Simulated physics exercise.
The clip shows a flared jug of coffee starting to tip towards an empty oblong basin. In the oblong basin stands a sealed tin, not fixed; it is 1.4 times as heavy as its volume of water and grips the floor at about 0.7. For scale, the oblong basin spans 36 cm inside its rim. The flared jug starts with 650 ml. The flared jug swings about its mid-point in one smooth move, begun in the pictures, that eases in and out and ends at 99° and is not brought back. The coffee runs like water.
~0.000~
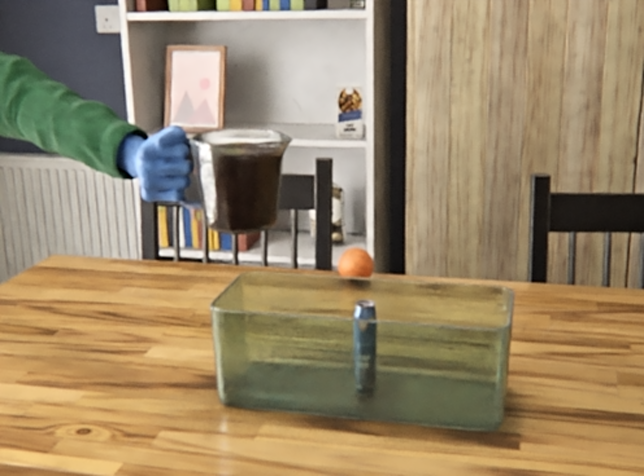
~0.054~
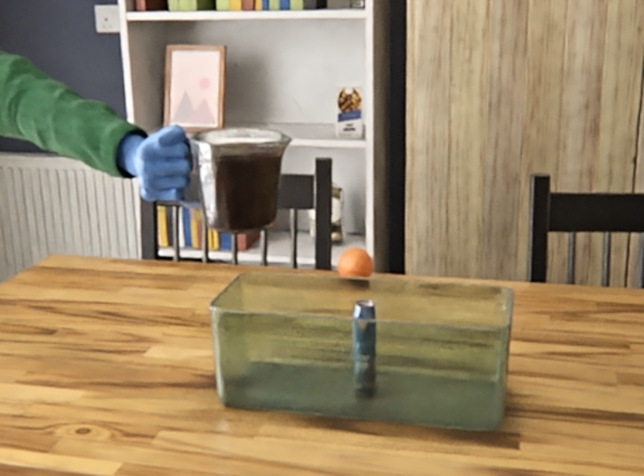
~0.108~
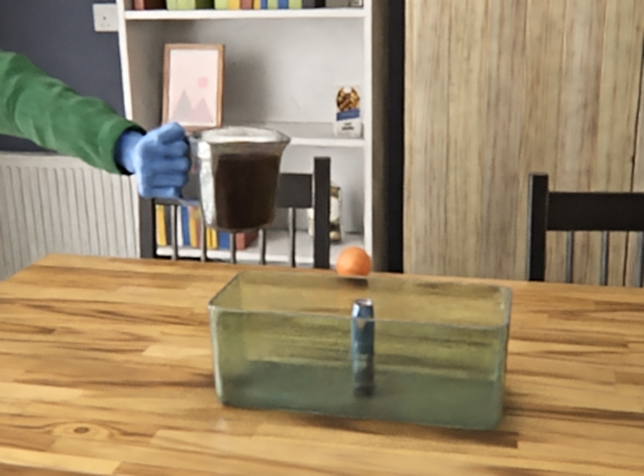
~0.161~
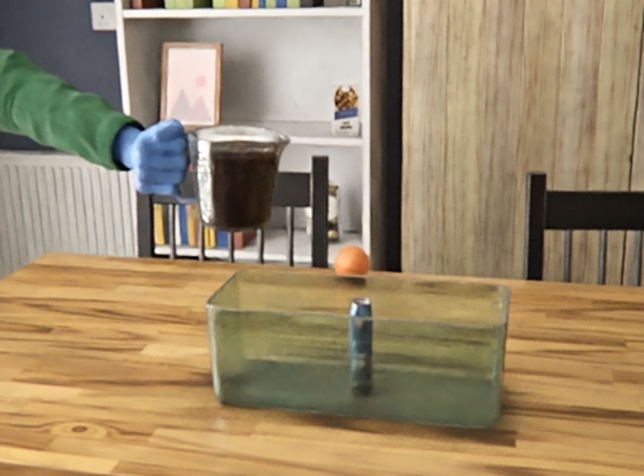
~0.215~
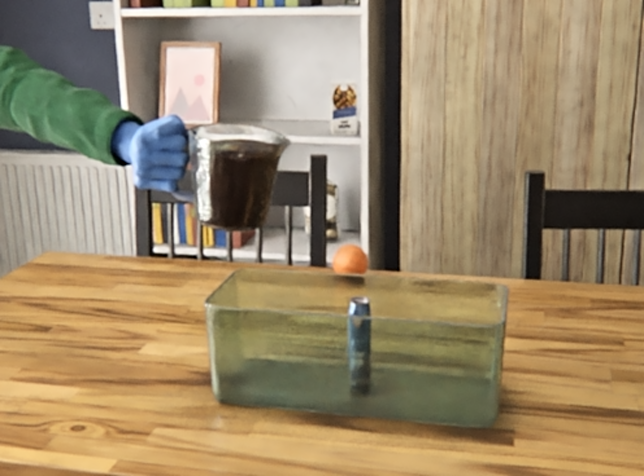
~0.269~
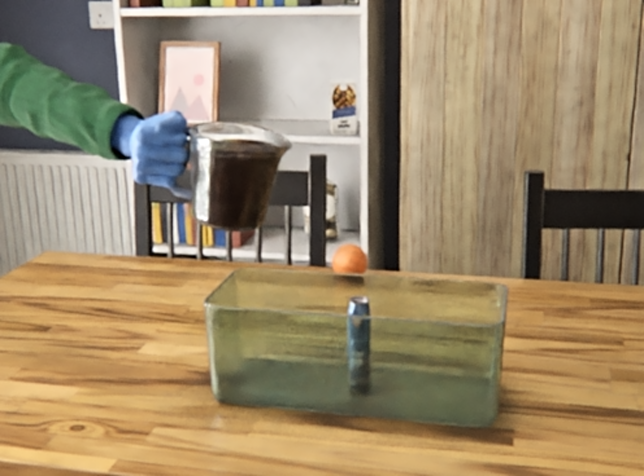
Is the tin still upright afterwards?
The tin topples.
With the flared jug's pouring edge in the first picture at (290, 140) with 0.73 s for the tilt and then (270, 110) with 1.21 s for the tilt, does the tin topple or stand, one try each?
First it topples; then it topples.
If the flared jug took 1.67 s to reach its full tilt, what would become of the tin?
Then it topples.
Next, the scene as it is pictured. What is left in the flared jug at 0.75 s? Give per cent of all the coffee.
Some 80 per cent.
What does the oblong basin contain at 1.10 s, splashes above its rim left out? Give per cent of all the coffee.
Near 54 in a hundred.
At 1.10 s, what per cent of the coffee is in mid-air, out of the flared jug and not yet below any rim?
Near 18 in a hundred.
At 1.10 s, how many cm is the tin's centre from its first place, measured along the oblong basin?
Some 0 cm.
By 0.75 s the tilt is 57° and 79 per cent is still to pour; the tin stands where it began.
By 1.10 s the tilt is 90° and 27 per cent is still to pour; the tin stands where it began.
By 1.46 s the tilt is 99° and 2 per cent is still to pour; the tin lies on its side.
By 1.86 s the tilt is 99° and 0 per cent is still to pour; the tin lies on its side.
At rest the tin lies on its side.
